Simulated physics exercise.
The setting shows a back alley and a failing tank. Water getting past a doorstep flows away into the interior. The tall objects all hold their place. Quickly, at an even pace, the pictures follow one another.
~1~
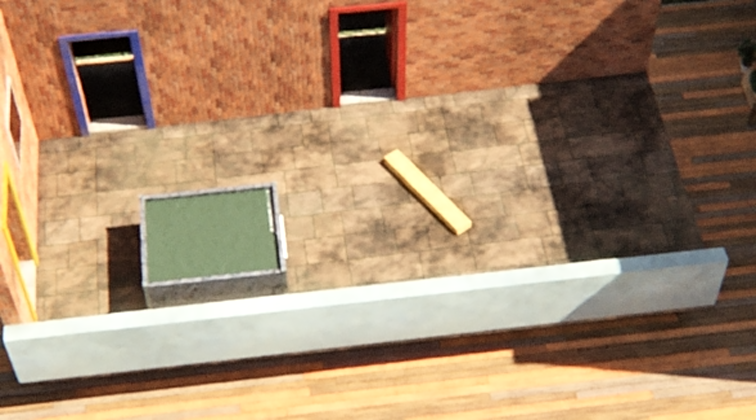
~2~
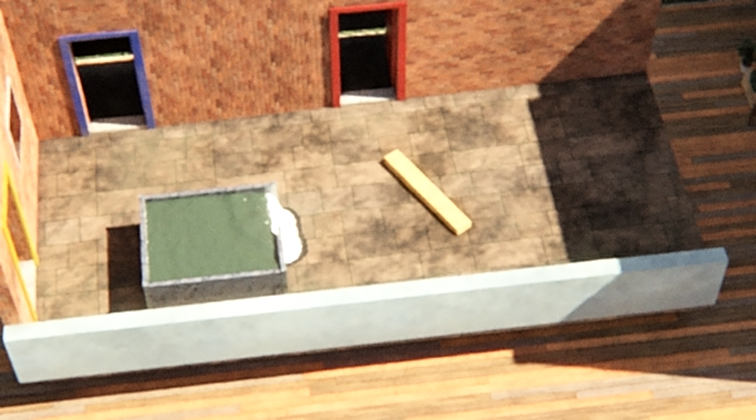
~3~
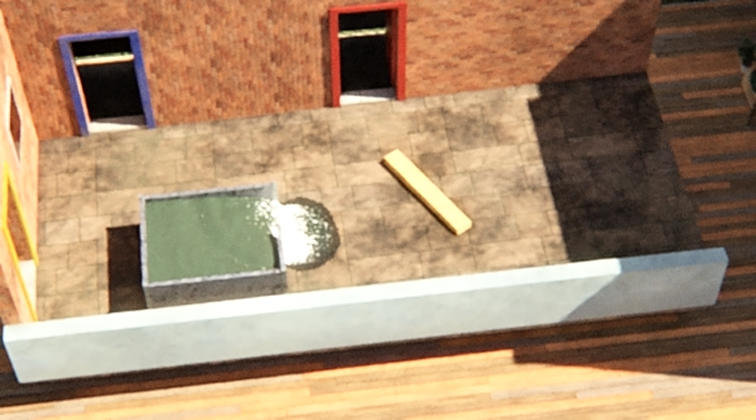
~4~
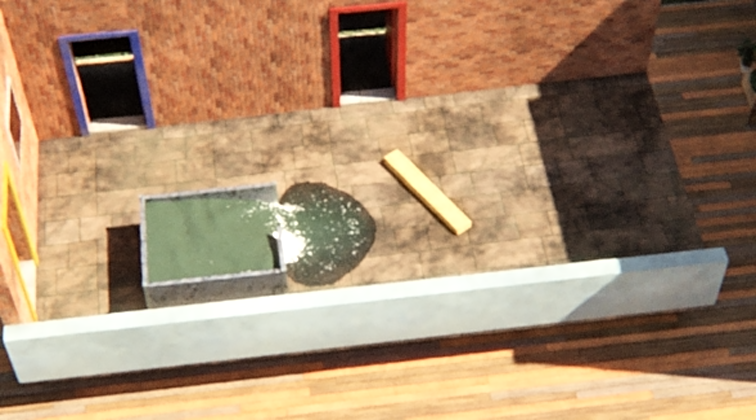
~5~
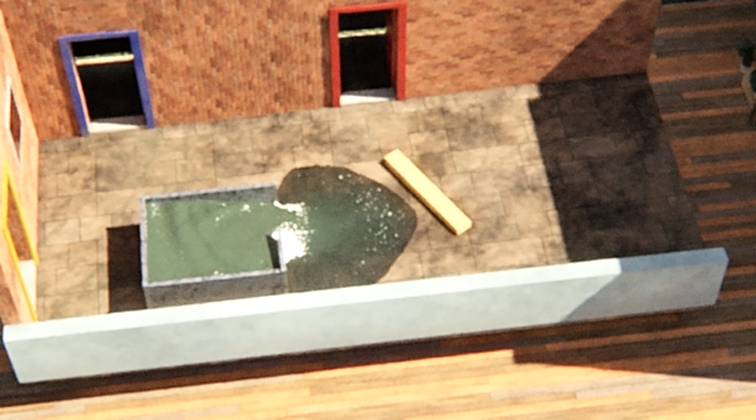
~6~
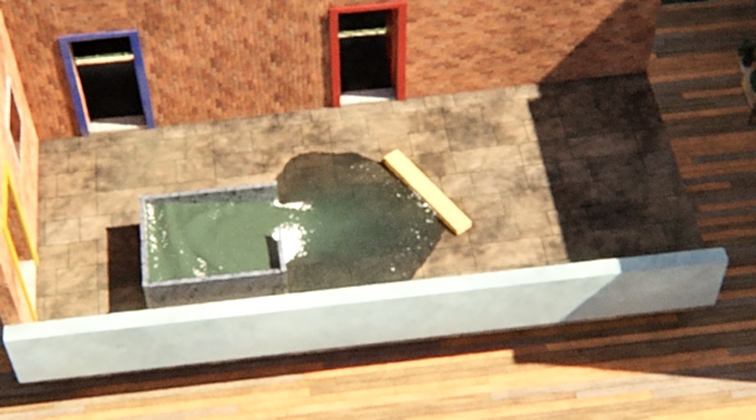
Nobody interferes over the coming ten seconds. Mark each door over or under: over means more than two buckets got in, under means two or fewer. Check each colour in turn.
Yellow door - under, blue door - under, red door - over.
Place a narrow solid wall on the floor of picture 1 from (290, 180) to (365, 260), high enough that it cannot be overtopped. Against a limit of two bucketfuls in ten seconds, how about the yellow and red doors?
As I read it, the yellow door admits less and the red door admits less.
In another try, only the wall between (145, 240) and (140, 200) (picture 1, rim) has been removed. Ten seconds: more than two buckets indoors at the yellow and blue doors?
One by one: Yellow ends up above; blue ends up above.
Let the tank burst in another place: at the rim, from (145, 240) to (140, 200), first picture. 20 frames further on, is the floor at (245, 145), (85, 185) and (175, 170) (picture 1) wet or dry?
The first spot is swamped, the second swamped, the third swamped.
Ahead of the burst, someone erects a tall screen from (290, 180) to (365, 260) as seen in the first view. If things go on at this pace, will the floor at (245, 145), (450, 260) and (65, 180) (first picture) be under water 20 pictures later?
Reading the points as listed, I get deluged, then deluged, then deluged.
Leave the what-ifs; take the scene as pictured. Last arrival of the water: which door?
Looking at the pictures, the answer is the yellow door.
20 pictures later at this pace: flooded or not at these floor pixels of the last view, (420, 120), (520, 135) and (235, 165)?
Result, in order: Waterlogged / waterlogged / unflooded.
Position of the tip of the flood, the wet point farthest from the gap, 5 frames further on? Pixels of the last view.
Close to (552, 262).
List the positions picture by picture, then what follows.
Still water in the tank at (212, 237), in the first frame.
The front is at (281, 211), out from the gap at (277, 227), in the second frame.
Water pours out at (277, 229) and has run to (331, 248), in the third frame.
Water pours out at (277, 230) and has run to (368, 220), in the fourth frame.
Water pours out at (277, 230) and has run to (408, 212), in the fifth frame.
The front is at (443, 221), out from the gap at (277, 230), in the sixth frame.
A moment on, water covers 30 % of the floor; the yellow door not reached, the blue door not reached, the red door not reached.
Next, water covers 45 % of the floor; the yellow door not reached, the blue door not reached, the red door under two buckets in.
Then, water covers 60 % of the floor; the yellow door not reached, the blue door not reached, the red door over two buckets in.
Later, water covers 70 % of the floor; the yellow door not reached, the blue door not reached, the red door far over two buckets in.
In the end, water covers 85 % of the floor; the yellow door wet at the sill, nothing in, the blue door wet at the sill, nothing in, the red door far over two buckets in.
